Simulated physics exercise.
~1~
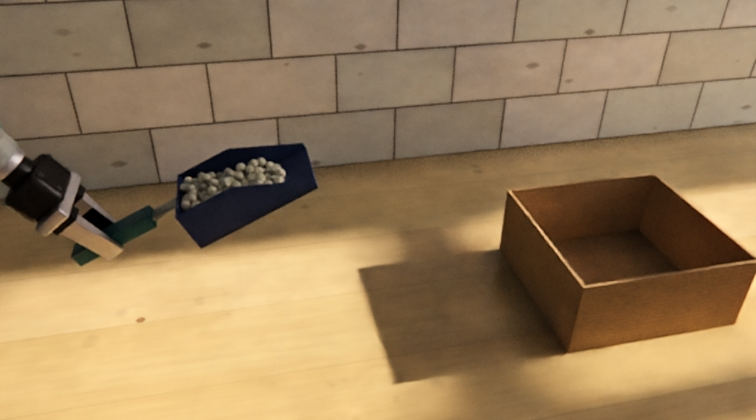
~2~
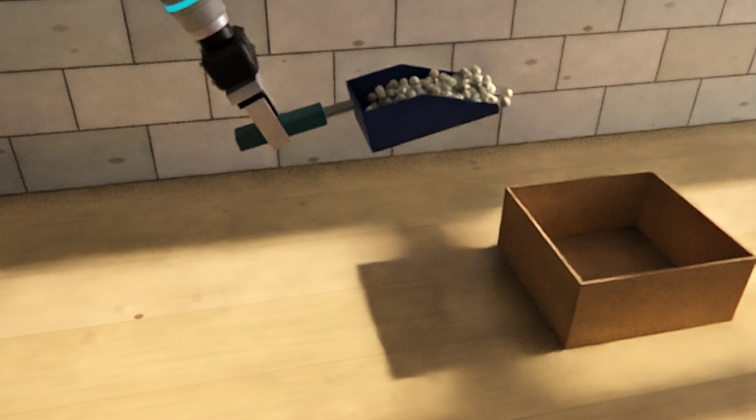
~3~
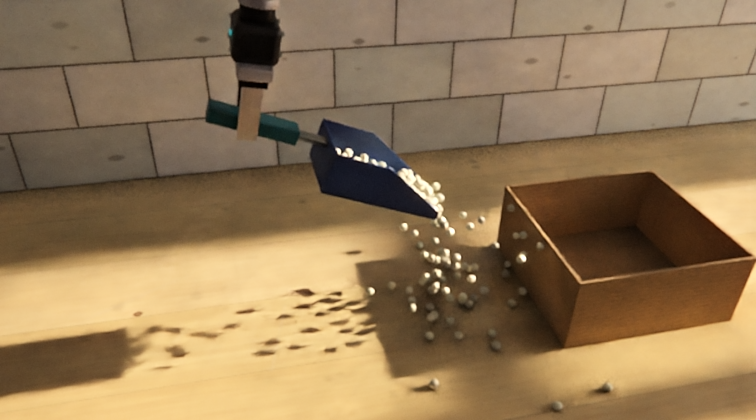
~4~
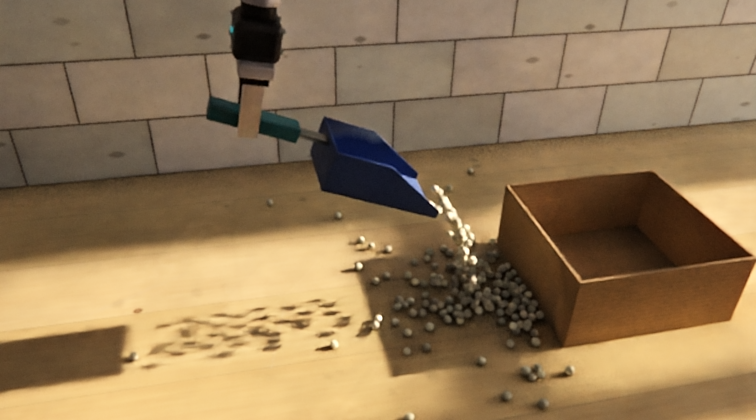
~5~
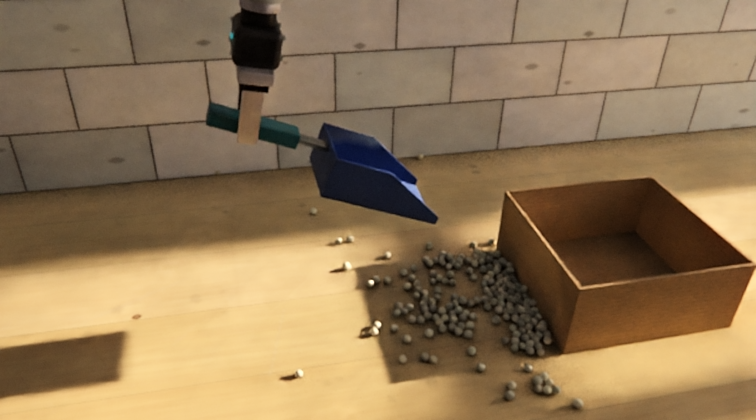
In this clip, a robot arm lifts a blue scoop of pale beads to the right, then draws it back slightly and tips it forward, spilling the beads short of a brown open box, leaving them scattered on the table with the scoop and box empty.
